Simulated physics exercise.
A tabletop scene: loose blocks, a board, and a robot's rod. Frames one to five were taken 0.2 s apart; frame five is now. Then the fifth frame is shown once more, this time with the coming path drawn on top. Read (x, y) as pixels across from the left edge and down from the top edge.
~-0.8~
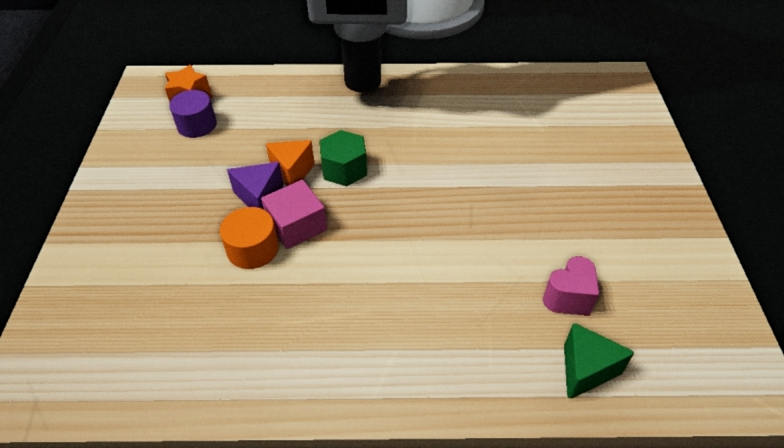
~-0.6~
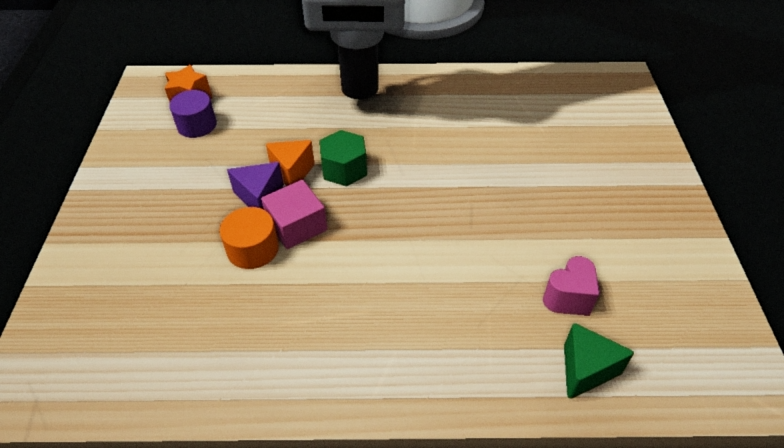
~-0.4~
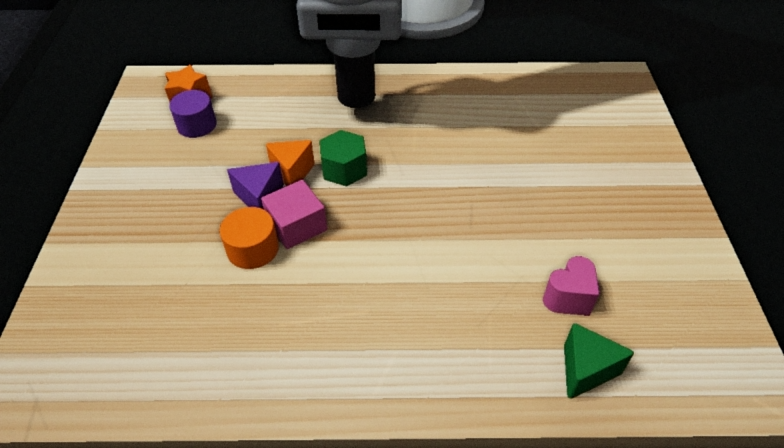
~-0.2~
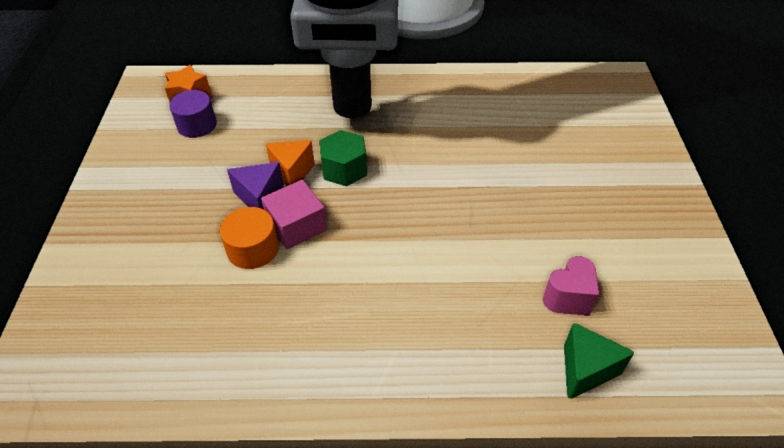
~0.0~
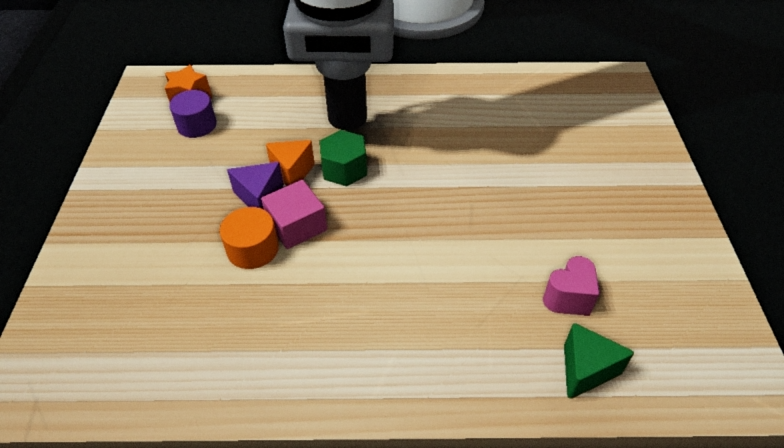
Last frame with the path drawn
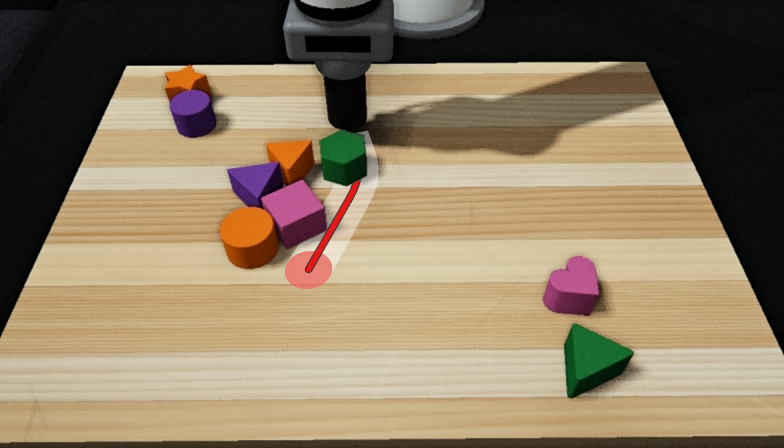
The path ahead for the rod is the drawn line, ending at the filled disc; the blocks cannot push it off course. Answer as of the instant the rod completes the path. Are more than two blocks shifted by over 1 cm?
Final answer: Yes.
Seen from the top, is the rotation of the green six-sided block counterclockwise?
I believe so.
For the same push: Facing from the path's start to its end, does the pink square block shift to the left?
No
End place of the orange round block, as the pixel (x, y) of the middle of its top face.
At the end it should sit near (204, 237).
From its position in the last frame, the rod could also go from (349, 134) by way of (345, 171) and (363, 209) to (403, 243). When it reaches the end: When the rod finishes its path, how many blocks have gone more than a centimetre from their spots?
I expect just one block to be moved by more than 1 cm.
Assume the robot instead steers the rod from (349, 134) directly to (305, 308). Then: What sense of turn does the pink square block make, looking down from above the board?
Direction: Clockwise.
The drawn path runs from (349, 134) through (358, 174) and (337, 219) to (309, 270).
What follows on the original path. One third of the way, rod (357, 159); green six-sided block (340, 183).
Two thirds of the way, rod (336, 203); orange round block (216, 236); pink square block (269, 232), turned 35° clockwise; green six-sided block (322, 233).
At the end, rod (306, 254); orange round block (204, 237); orange triangle not moved; pink square block (257, 240), turned 45° clockwise; green six-sided block (309, 289), turned 40° anticlockwise.
